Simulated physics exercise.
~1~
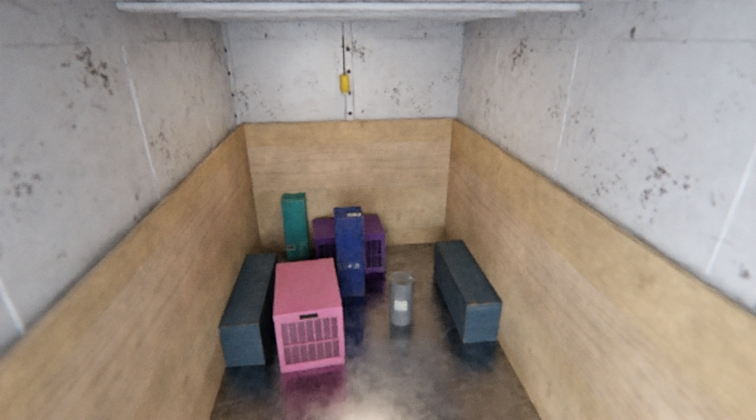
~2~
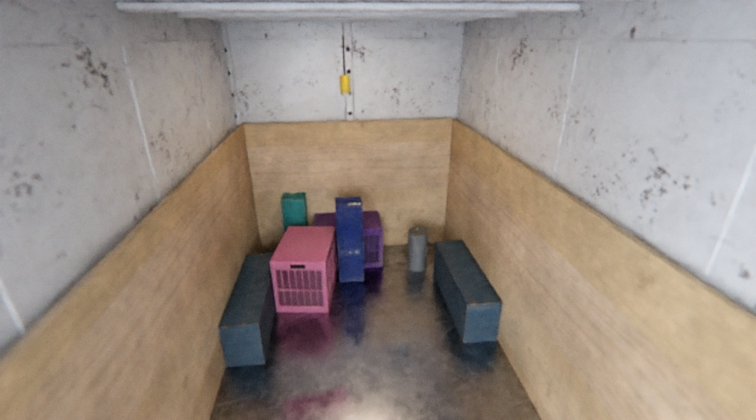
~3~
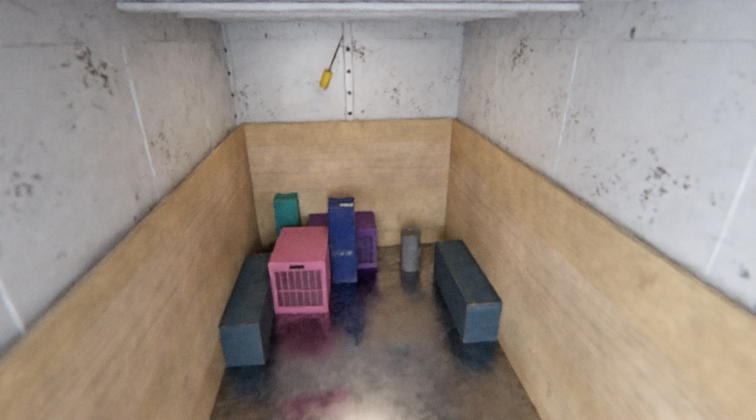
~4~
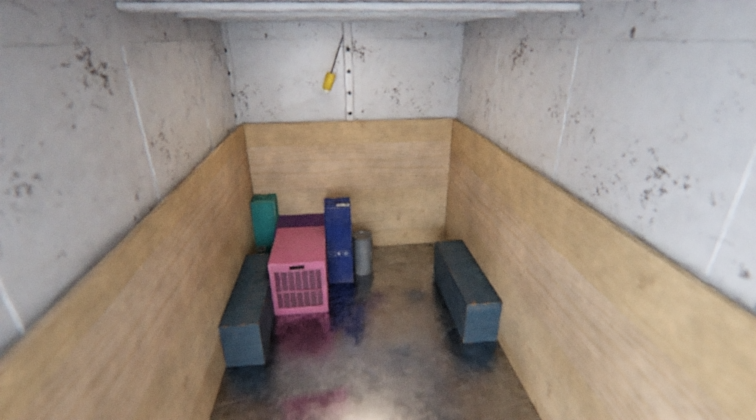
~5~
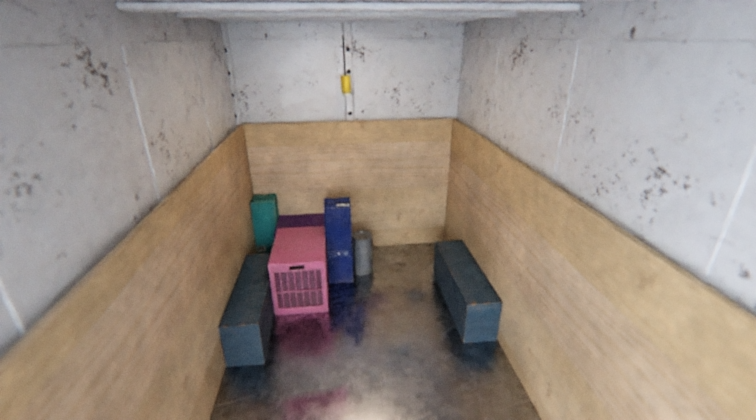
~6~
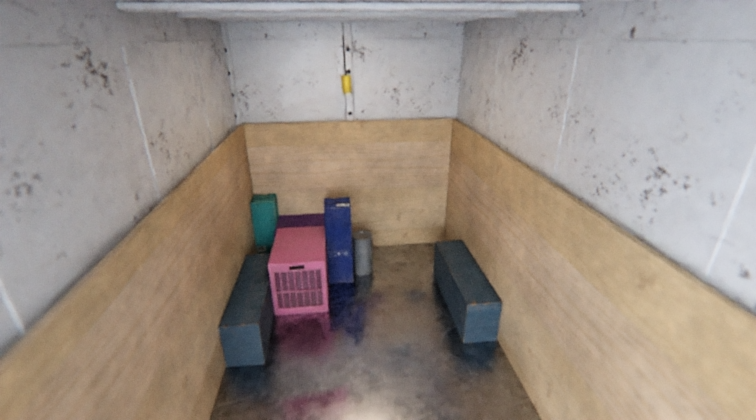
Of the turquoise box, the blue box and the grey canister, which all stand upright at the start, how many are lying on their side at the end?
None of them are lying on their side. The turquoise box, the blue box and the grey canister all slide but are still standing upright at the end.
